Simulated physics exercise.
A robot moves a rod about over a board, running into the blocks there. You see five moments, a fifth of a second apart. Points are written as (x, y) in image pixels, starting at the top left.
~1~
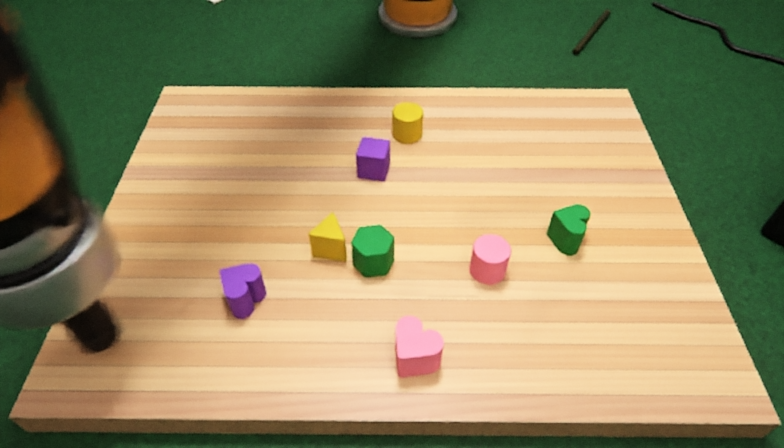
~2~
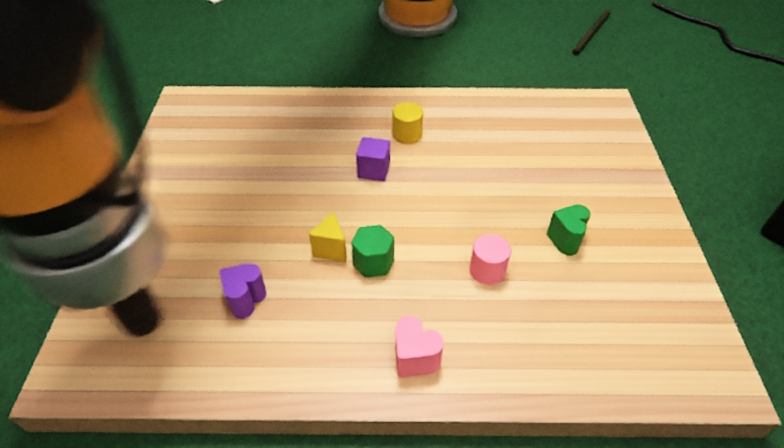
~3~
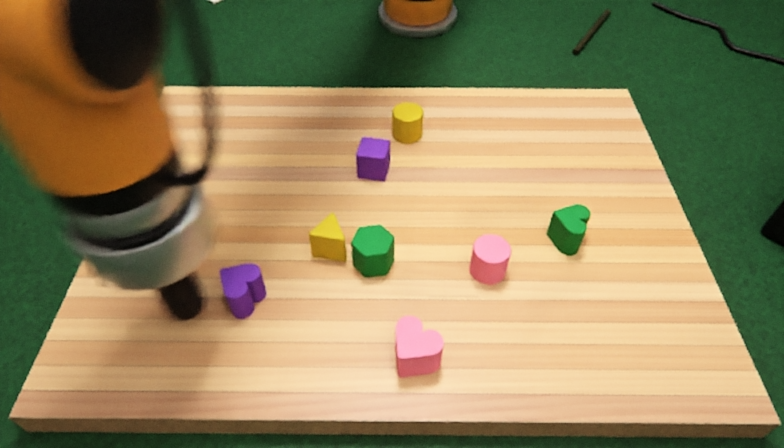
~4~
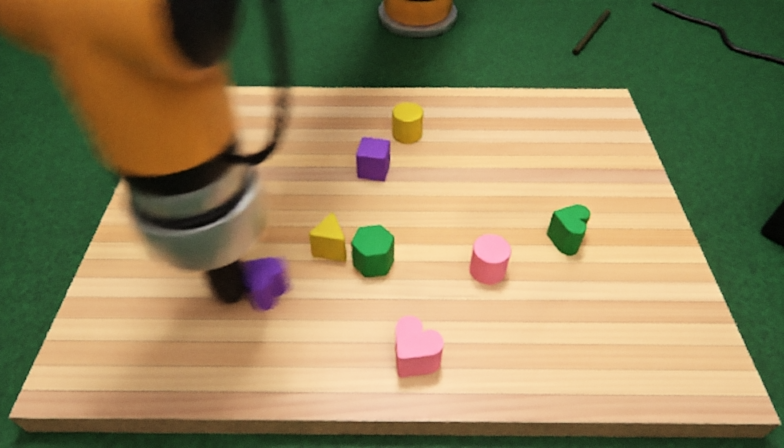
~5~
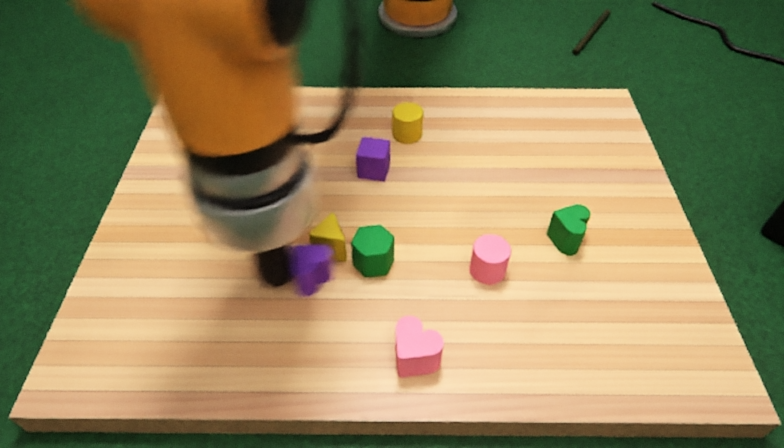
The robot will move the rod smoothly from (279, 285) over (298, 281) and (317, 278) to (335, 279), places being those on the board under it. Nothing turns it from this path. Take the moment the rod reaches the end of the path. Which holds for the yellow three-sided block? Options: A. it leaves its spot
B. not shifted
B - not shifted.
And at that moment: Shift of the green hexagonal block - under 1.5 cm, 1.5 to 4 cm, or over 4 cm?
Between 1.5 and 4 cm.
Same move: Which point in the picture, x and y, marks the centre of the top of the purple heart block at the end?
(362, 242)
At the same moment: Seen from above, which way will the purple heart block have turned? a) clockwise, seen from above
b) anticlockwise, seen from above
My pick is b.
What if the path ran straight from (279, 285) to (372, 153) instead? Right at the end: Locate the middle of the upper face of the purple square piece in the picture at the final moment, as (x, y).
The answer is (401, 131).
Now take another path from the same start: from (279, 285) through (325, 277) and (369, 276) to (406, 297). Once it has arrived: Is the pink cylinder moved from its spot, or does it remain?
It stays.
What follows on the original path. Halfway along, rod (305, 268); purple heart block (337, 250); green hexagonal block (378, 238).
At the end, rod (334, 268); purple heart block (362, 242), turned 40° anticlockwise; yellow three-sided block in place; green hexagonal block (397, 231), turned 35° clockwise.
